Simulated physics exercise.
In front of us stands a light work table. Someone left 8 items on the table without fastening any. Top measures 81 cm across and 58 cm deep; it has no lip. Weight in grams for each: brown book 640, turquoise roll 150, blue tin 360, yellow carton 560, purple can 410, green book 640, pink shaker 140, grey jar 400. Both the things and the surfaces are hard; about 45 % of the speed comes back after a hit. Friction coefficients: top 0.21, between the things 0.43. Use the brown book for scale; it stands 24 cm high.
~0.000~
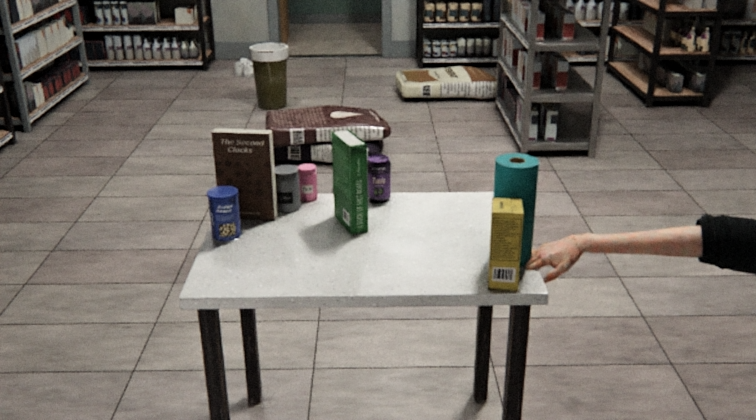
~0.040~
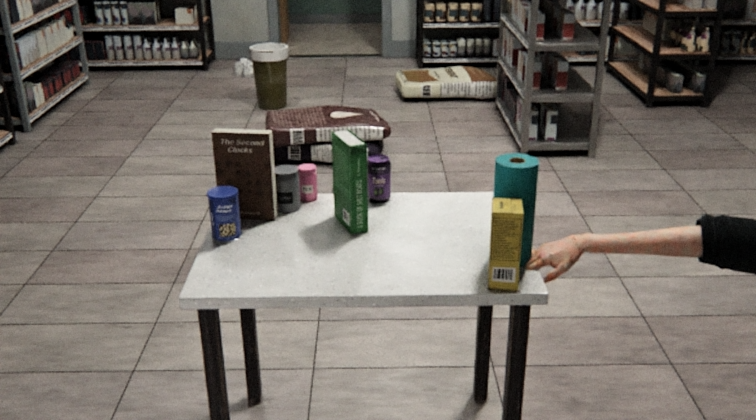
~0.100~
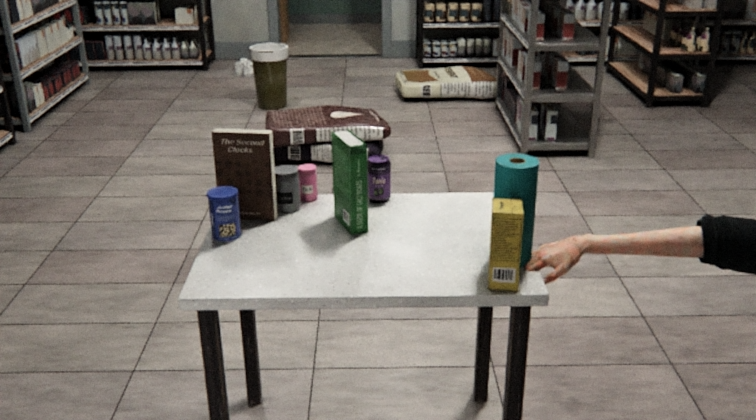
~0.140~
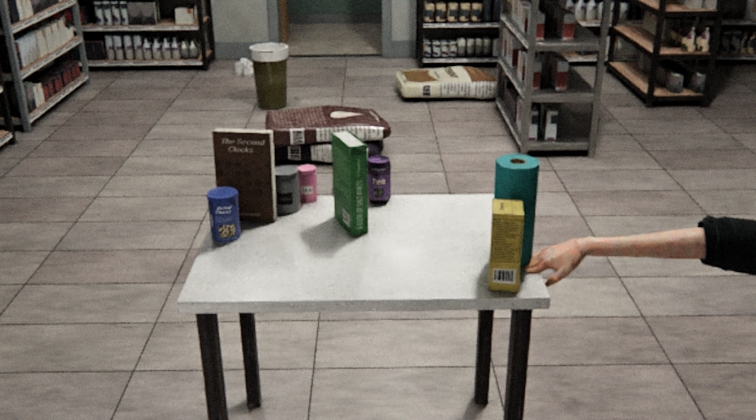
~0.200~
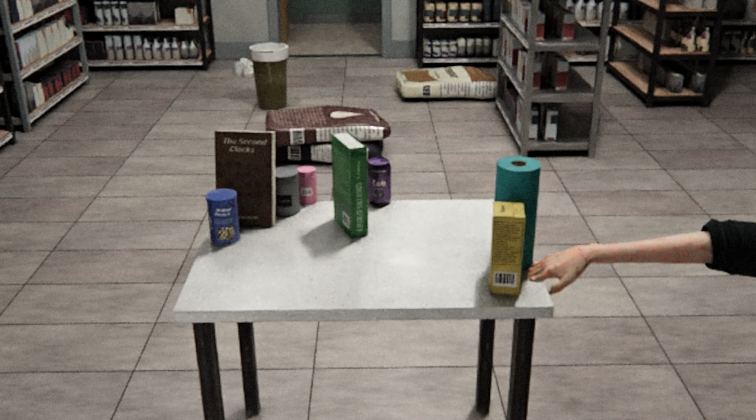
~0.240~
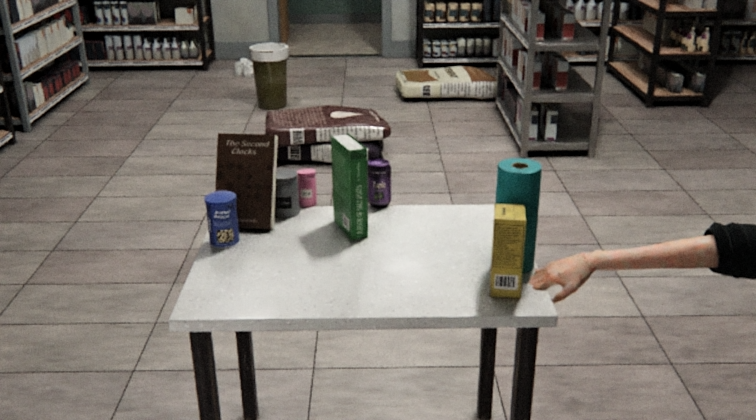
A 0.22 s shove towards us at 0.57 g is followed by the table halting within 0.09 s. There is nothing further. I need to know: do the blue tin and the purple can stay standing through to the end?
Outcome: Blue tin: Still on its feet. Purple can: Off its feet.
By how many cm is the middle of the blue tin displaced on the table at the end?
Net distance near 5 cm.
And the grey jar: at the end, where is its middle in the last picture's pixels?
(308, 341), roughly.
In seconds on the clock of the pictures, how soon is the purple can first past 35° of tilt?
Around 0.4 s on the clock.
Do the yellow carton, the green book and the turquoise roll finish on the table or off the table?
At the end the yellow carton remains on its base, the green book remains on its base and the turquoise roll remains on its base.
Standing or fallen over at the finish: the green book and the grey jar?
Well, the green book holds steady, and the grey jar tumbles down.
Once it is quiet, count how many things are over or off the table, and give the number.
The count is 4.
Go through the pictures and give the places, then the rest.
The first frame shows blue tin (225, 214); purple can (379, 179).
The second frame shows yellow carton (505, 244); green book (350, 182).
The third frame shows pink shaker (308, 183); grey jar (286, 189).
The fourth frame shows table along by 2 cm; brown book (245, 176) 4° off upright; turquoise roll (514, 212).
The fifth frame shows table along by 5 cm; brown book (245, 178) 14° off upright; yellow carton (506, 248) moved 3 cm.
The sixth frame shows table along by 9 cm; blue tin (222, 220) moved 6 cm; purple can (379, 184) off the table.
After 0.34 s, table along by 18 cm; grey jar now off the table; blue tin moved 9 cm near (216, 230); brown book 63° off upright.
After 0.54 s, table along by 19 cm; blue tin moved 2 cm near (204, 252); brown book on its side; yellow carton moved 5 cm.
After 0.94 s, table along by 19 cm; blue tin moved 5 cm near (200, 259); brown book on its side; yellow carton moved 5 cm.
In the end (2.9 s), off the table and tipped over, purple can, pink shaker and grey jar; toppled on the table, brown book; not toppled but over 5 cm from the start, blue tin and yellow carton; the other 2 under 5 cm from the start. At the end, from the last picture's camera, blue tin near (200, 259).
